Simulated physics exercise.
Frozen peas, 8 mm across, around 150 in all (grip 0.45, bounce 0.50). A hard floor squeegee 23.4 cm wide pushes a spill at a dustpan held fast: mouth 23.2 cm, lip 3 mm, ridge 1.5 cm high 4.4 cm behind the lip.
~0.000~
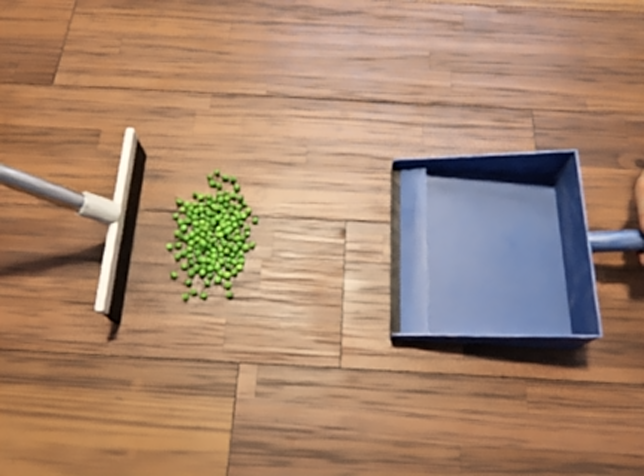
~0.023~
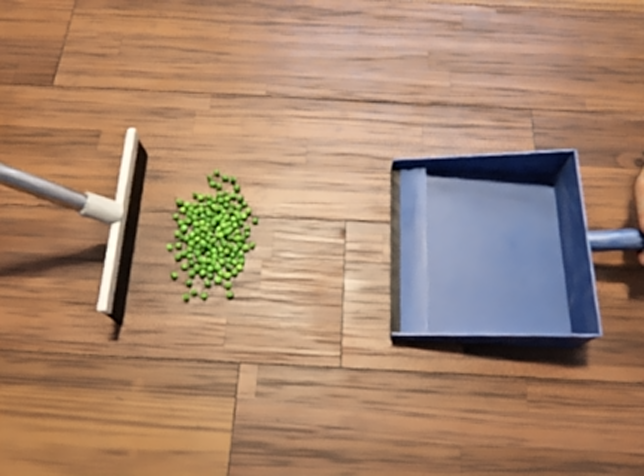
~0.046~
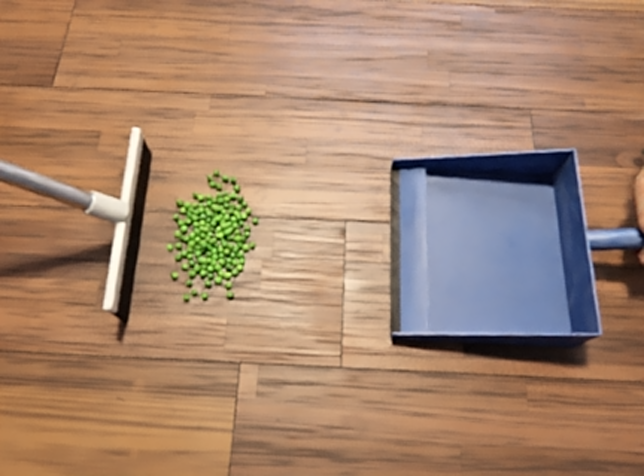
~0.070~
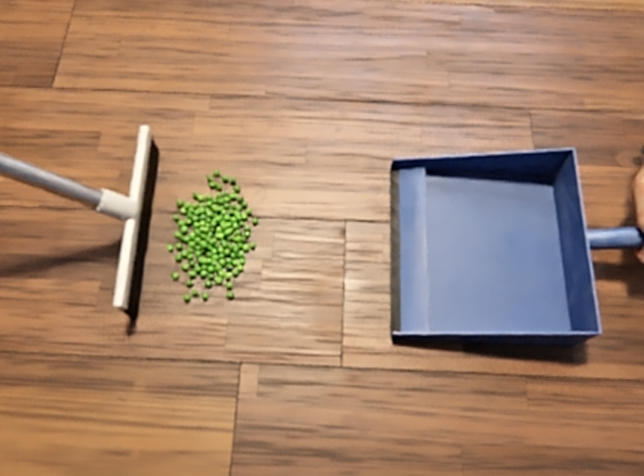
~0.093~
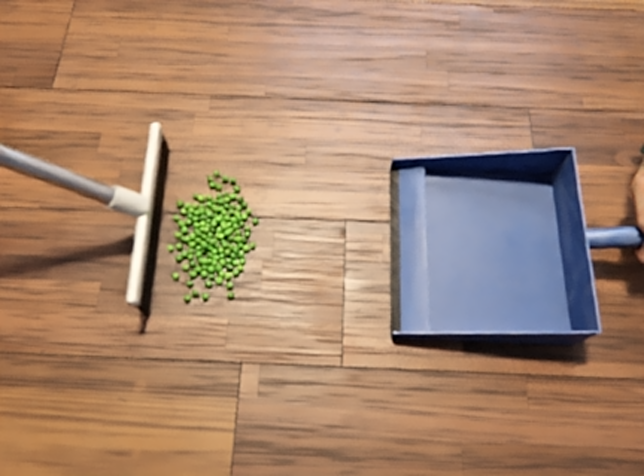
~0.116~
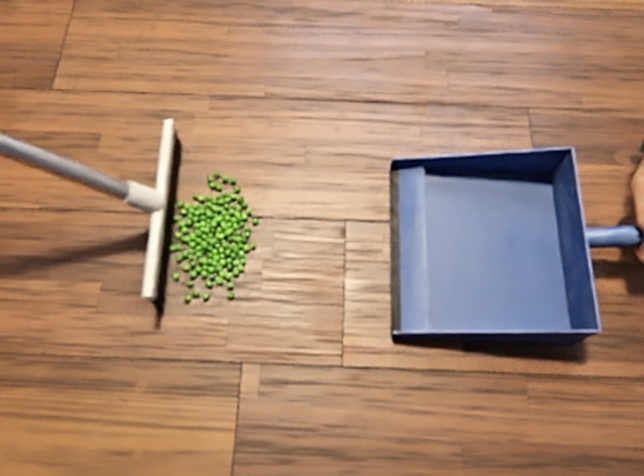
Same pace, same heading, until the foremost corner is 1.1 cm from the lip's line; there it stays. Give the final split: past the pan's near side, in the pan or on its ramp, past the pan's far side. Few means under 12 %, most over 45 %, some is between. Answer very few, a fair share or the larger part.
Near side: Very few, pan: A fair share, far side: A fair share.
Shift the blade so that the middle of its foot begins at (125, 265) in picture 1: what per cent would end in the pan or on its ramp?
About 35 per cent.
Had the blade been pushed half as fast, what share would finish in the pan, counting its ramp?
It would be near 25 per cent.
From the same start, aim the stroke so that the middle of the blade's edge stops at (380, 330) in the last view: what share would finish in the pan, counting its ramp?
Some 25 per cent.
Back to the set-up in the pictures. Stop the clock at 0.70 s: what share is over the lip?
Near 30 per cent so far.
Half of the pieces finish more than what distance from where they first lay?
Roughly 24 cm.
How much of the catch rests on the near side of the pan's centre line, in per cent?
Some 0 per cent.
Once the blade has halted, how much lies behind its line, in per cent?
About 20 per cent.
After 0.31 s, middle of the blade 15 cm from the lip; 0 % over the lip, far side 5 %, near side 0 %.
Then, at 0.44 s, middle of the blade 6 cm from the lip; 0 % over the lip, far side 20 %, near side 0 %.
Then, at 0.70 s, middle of the blade 2 cm from the lip; 30 % over the lip, far side 25 %, near side 5 %.
By 1.6 s all is still; near side 5 %, pan 30 %, far side 25 %, in front of the lip or behind the blade 45 %.
